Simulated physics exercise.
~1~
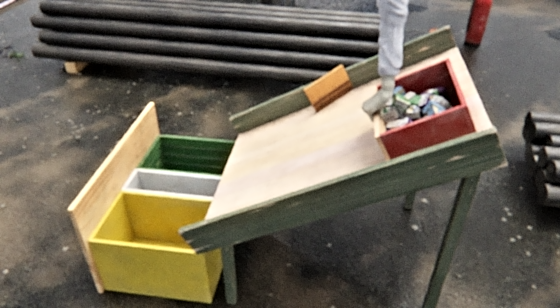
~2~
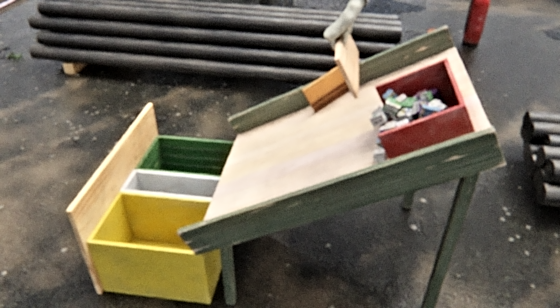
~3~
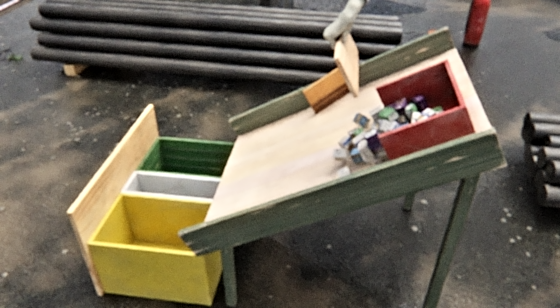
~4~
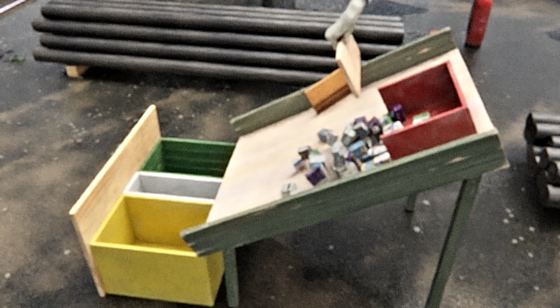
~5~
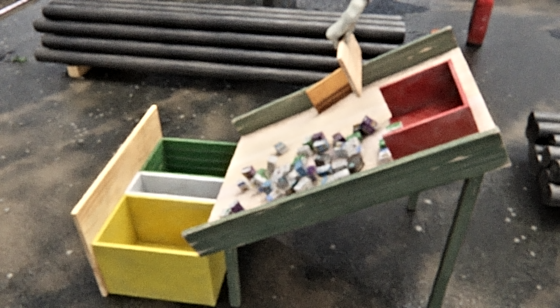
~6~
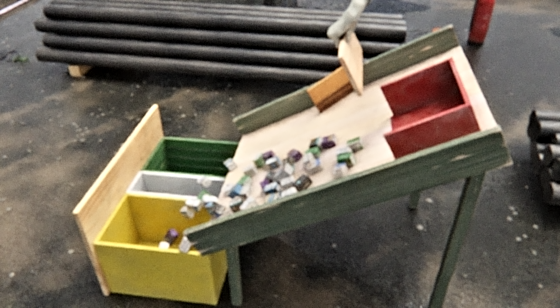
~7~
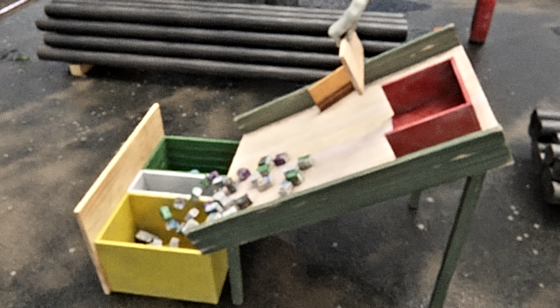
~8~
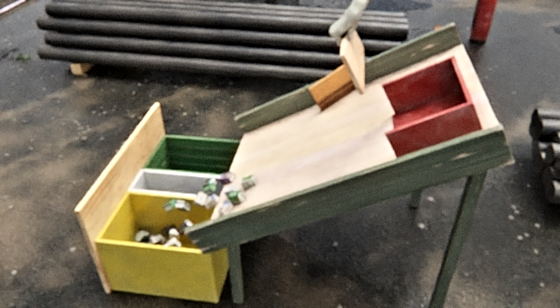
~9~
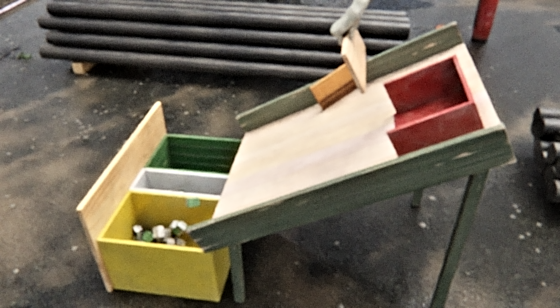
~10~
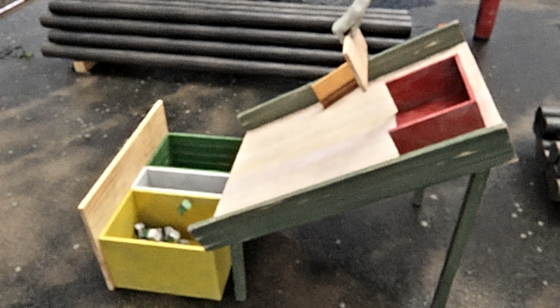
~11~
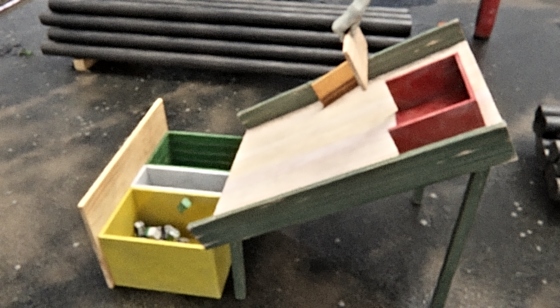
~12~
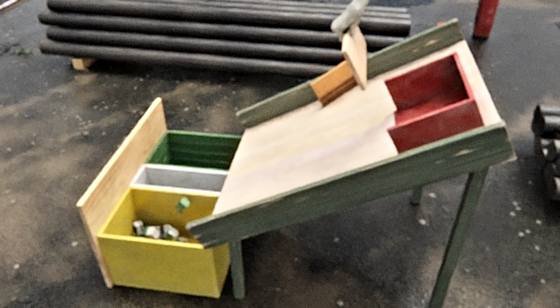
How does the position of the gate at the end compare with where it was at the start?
It starts down at the open side of the red pen, against the cartons. By the end it is held up and to the left, near the far edge of the sloping table and clear of the pen.
